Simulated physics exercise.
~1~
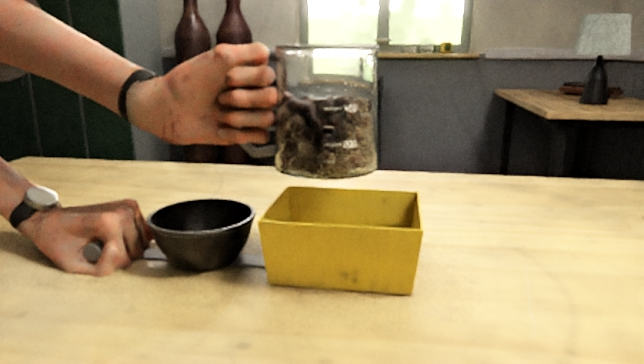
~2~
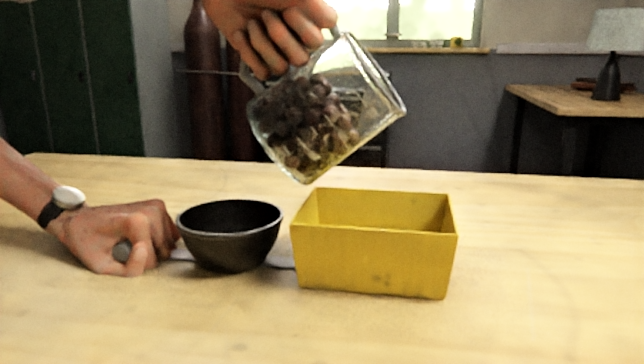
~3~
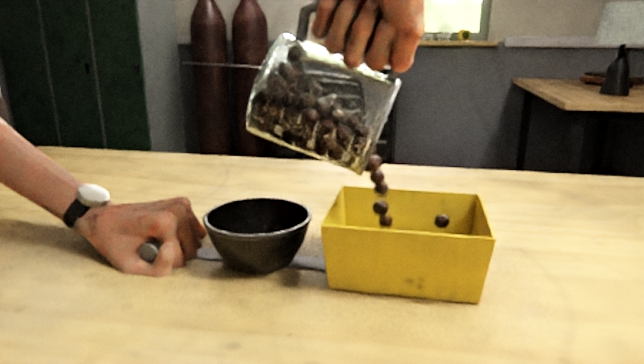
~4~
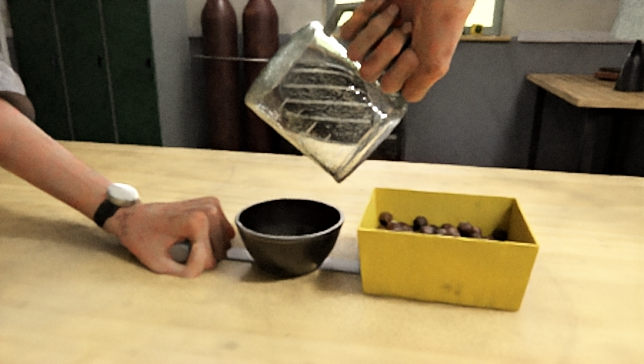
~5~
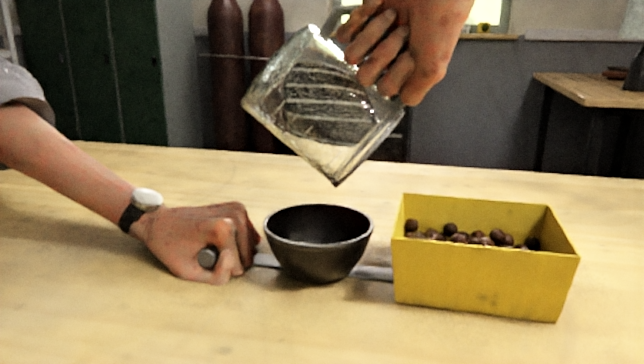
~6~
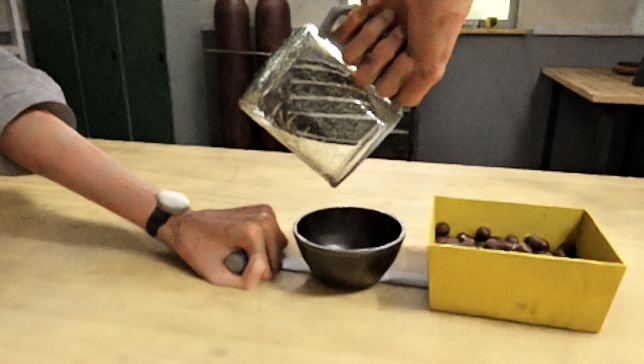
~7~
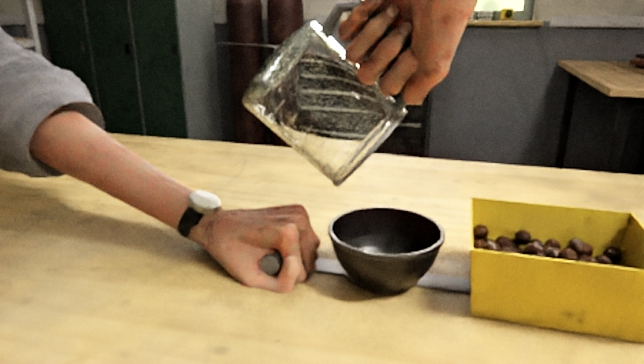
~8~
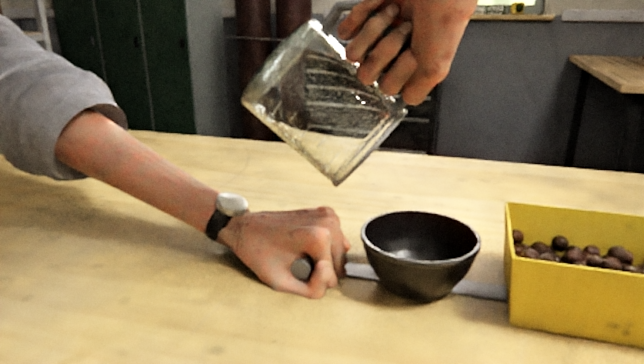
At first, one hand holds a glass jug of dark chocolate balls above a yellow tin, while the other grips the end of a strip beside a black bowl on a wooden table. The upper hand tips the jug as the bowl and tin begin sliding steadily to the right. The balls tumble out into the tin until the jug is empty. The jug then stays tilted in the air while the lower hand keeps moving the row rightward. By the end, the balls rest in the tin at the right, and the black bowl remains empty.
